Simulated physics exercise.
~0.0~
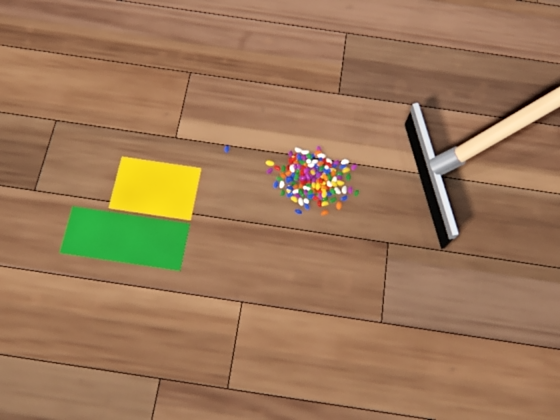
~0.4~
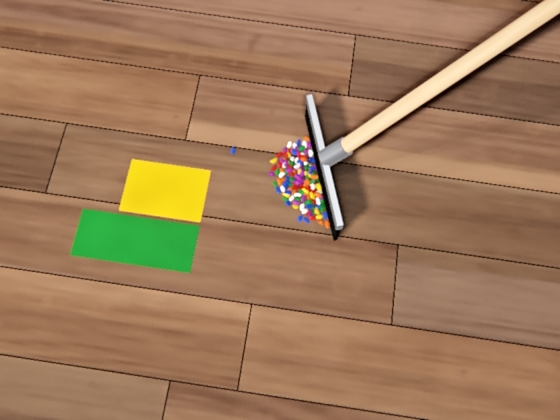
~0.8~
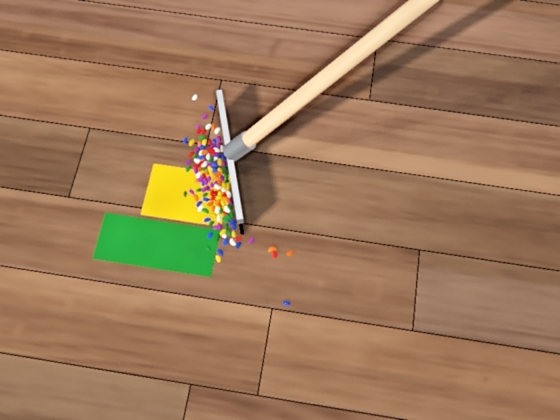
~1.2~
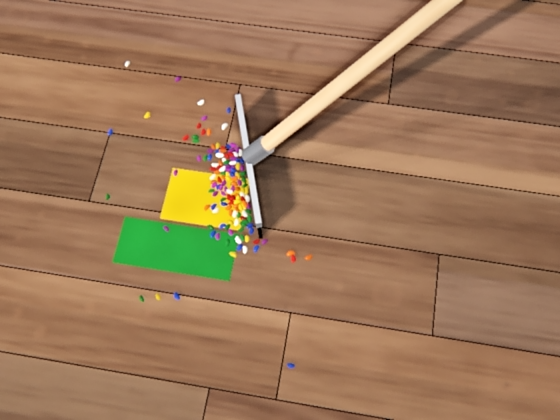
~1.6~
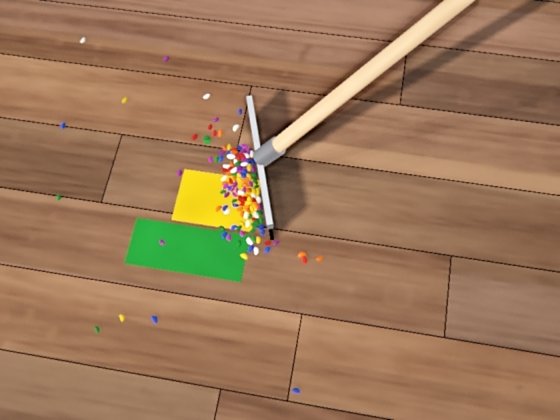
Squeegee sweeping a pile of colourful jelly beans left across a wooden floor, stopping with many on the yellow mat and others scattered.
